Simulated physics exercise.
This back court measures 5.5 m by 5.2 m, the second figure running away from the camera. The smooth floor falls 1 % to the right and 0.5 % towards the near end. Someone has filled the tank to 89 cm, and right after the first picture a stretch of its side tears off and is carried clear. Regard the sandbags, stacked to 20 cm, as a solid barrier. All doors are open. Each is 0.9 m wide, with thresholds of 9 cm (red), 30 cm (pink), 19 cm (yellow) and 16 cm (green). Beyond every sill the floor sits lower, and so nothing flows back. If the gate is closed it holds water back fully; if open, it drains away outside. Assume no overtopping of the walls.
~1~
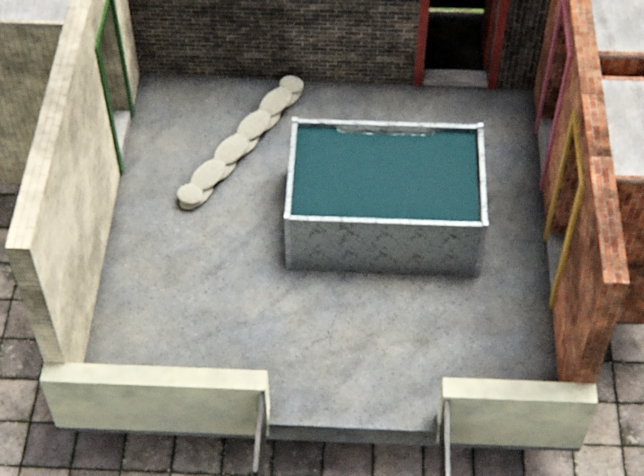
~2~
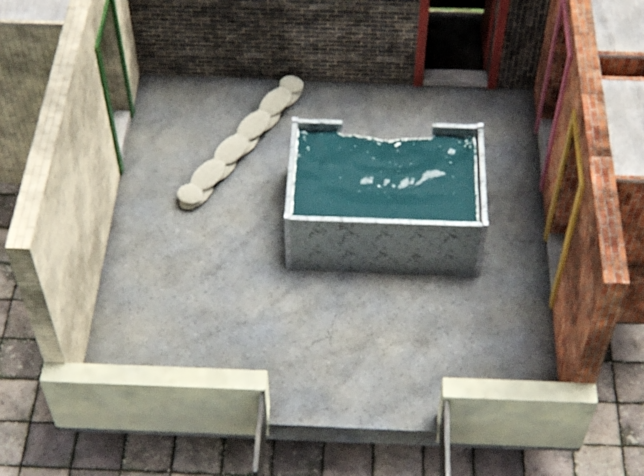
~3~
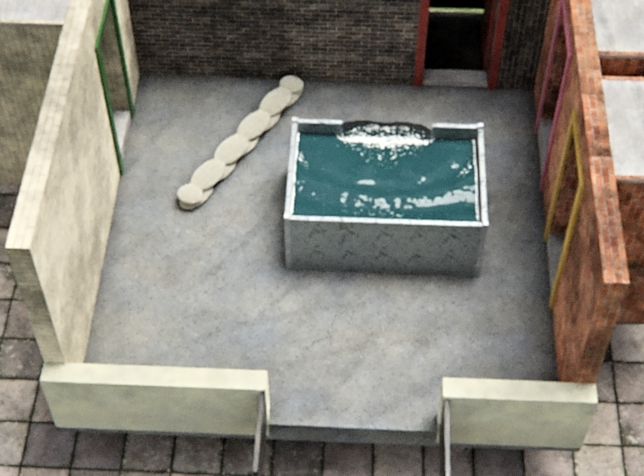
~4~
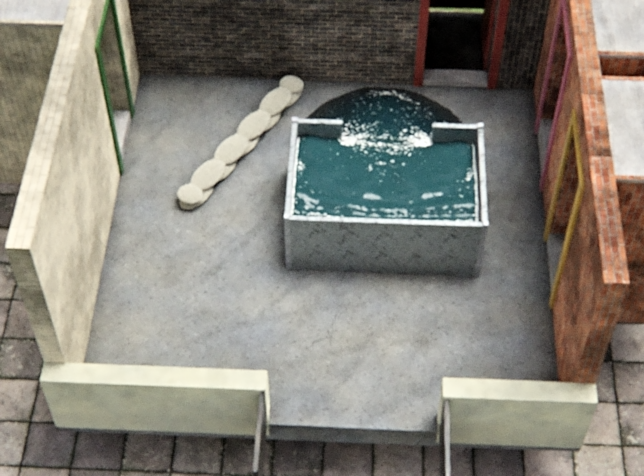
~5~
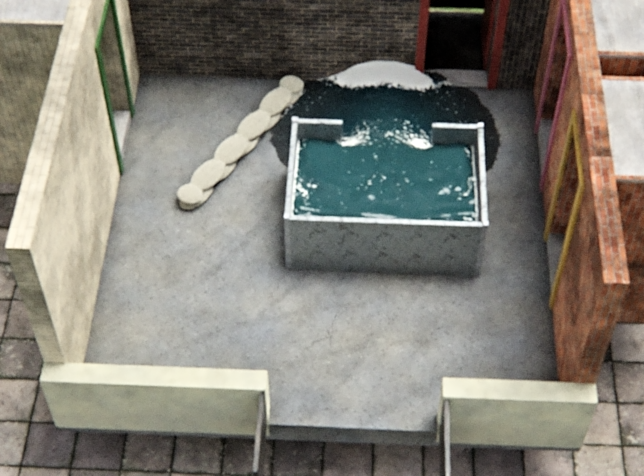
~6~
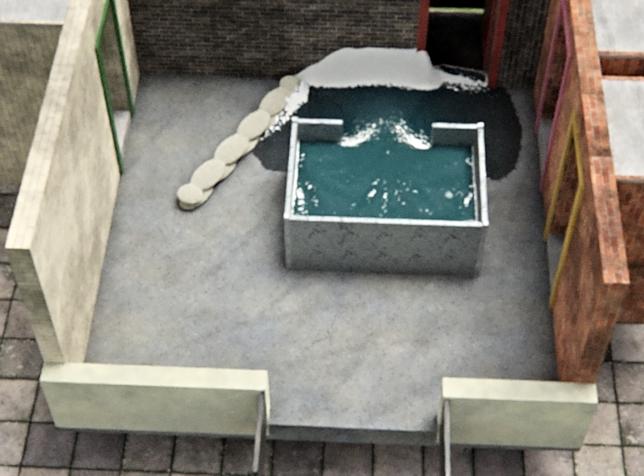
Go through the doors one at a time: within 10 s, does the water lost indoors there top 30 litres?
Red door: The inflow ends up higher than the cap; pink door: The inflow ends up lower than the cap; yellow door: The inflow ends up lower than the cap; green door: The inflow ends up lower than the cap.
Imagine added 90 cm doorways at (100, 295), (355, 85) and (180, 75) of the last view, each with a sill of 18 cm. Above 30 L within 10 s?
Result in order - not enough, more than that, not enough.
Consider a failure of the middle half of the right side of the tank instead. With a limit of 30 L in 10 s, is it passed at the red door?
Note: Red door, beyond the mark.
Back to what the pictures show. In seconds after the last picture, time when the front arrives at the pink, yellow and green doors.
Pink: 0.2 s; yellow: 1.6 s; green: 1.1 s.
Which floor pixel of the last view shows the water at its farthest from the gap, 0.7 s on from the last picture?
That would be close to (139, 81).
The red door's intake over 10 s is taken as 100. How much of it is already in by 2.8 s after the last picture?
Some 70 per cent by then.
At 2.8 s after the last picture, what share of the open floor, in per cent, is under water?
Covered: Roughly 80 per cent.
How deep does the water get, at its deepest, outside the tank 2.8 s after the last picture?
Depth max: Approx. 34 cm.
Then, 0.7 s after the last picture water covers 25 % of the floor and is deepest (58 cm) near (528, 96); red door 33 cm at the sill, 103 L in, pink door 6 cm at the sill, 0 L in, yellow door not reached, green door not reached.
Then, 1.5 s after the last picture water covers 45 % of the floor and is deepest (45 cm) near (528, 96); red door 26 cm at the sill, 218 L in, pink door 13 cm at the sill, 0 L in, yellow door not reached, green door 16 cm at the sill, 0 L in.
Then, 2.8 s after the last picture water covers 80 % of the floor and is deepest (34 cm) near (554, 418); red door 23 cm at the sill, 312 L in, pink door 17 cm at the sill, 0 L in, yellow door 4 cm at the sill, 0 L in, green door 8 cm at the sill, 1 L in.
Then, 5.3 s after the last picture water covers 90 % of the floor and is deepest (24 cm) near (554, 418); red door 16 cm at the sill, 402 L in, pink door 14 cm at the sill, 0 L in, yellow door 7 cm at the sill, 0 L in, green door 3 cm at the sill, 1 L in.
Then, 9.3 s after the last picture water covers 95 % of the floor and is deepest (18 cm) near (554, 418); red door 9 cm at the sill, 435 L in, pink door 9 cm at the sill, 0 L in, yellow door 9 cm at the sill, 0 L in, green door 6 cm at the sill, 1 L in.
